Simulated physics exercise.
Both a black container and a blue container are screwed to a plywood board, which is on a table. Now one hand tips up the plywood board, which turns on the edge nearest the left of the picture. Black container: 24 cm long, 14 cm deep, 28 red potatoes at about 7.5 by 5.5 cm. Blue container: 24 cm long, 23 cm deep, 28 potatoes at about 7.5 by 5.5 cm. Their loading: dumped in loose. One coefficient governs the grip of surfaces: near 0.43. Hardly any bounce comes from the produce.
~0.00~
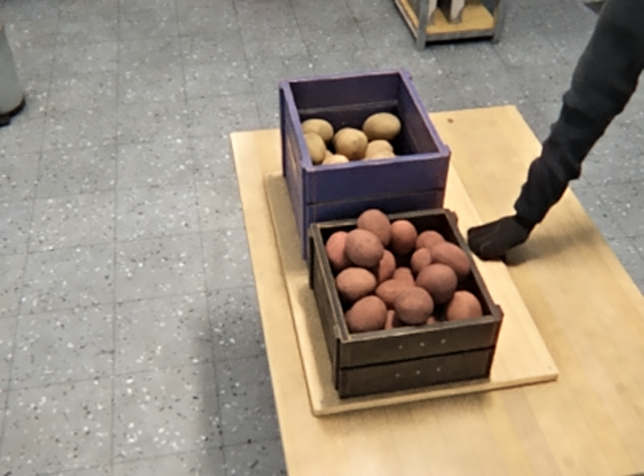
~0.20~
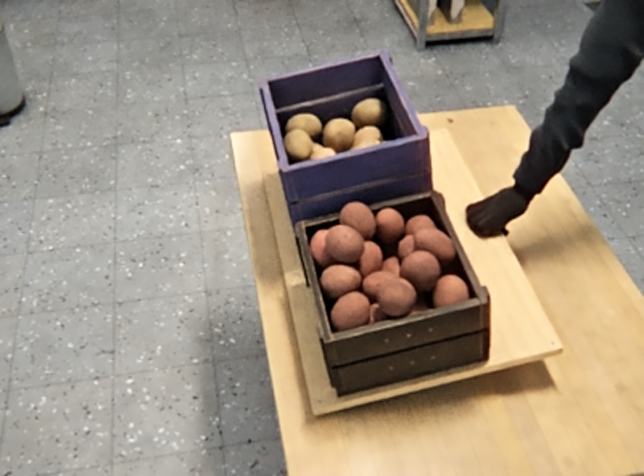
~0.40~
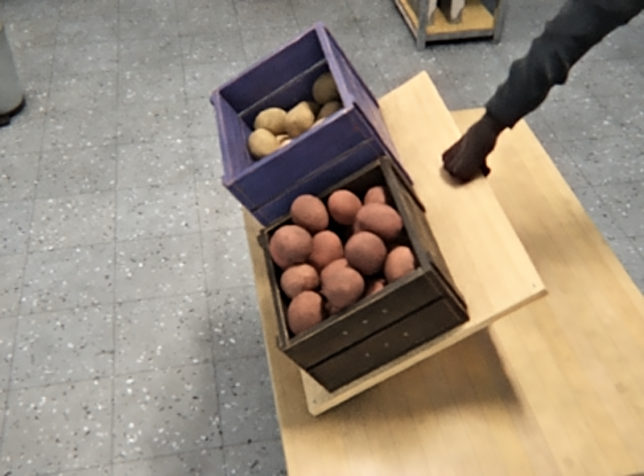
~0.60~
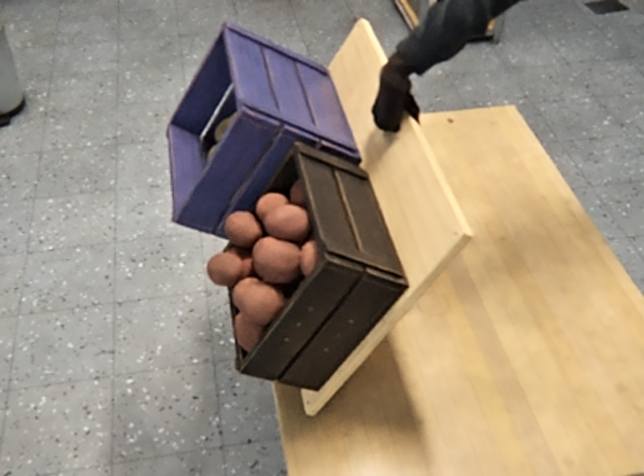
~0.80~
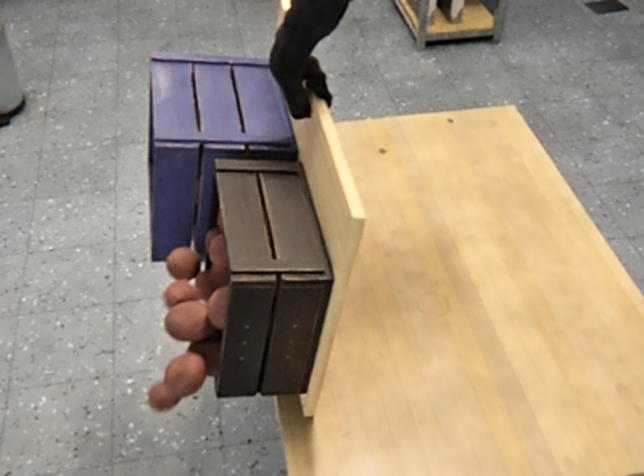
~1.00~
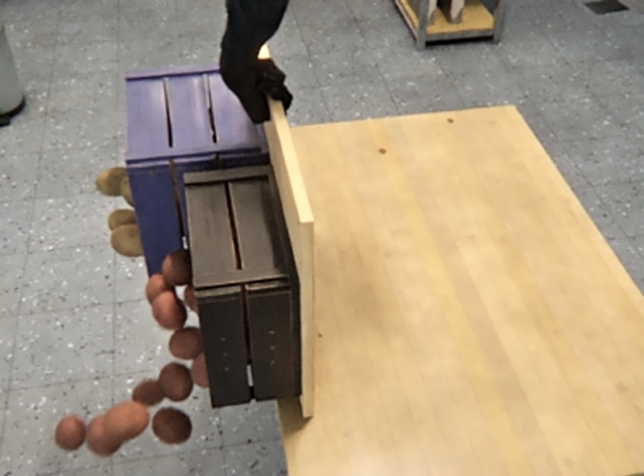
The footage shows a gloved hand tilting a board holding a blue crate of yellowish potatoes and a black crate of red potatoes up onto its left edge, as red potatoes tumble out leftward, followed by yellowish ones.
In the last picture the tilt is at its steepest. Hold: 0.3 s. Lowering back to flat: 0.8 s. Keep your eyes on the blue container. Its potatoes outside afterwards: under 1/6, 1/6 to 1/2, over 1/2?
1/6 to 1/2.
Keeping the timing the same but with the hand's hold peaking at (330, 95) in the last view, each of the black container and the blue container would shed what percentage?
Black container 40%, blue container 10%.
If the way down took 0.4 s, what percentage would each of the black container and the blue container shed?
Then the black container sheds 70 %, while the blue container sheds 40 %.
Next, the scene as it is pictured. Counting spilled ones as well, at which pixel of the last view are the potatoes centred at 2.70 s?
I'd put it close to (317, 193).
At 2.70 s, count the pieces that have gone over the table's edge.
Piece count: Some 25.
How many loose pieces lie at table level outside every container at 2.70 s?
About 0 of them.
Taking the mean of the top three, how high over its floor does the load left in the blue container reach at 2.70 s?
About 15 cm.
After 1.27 s, tilt 90°; black container 12 in, 16 out and blue container 22 in, 6 out.
After 1.61 s, tilt 60°; black container 10 in, 18 out and blue container 19 in, 9 out.
After 2.09 s, tilt 0°; black container 10 in, 18 out and blue container 19 in, 9 out.
Outcome (at 2.70 s), black container 10 in, 18 out and blue container 19 in, 9 out. Asked share, 9 of 28, 32 per cent.
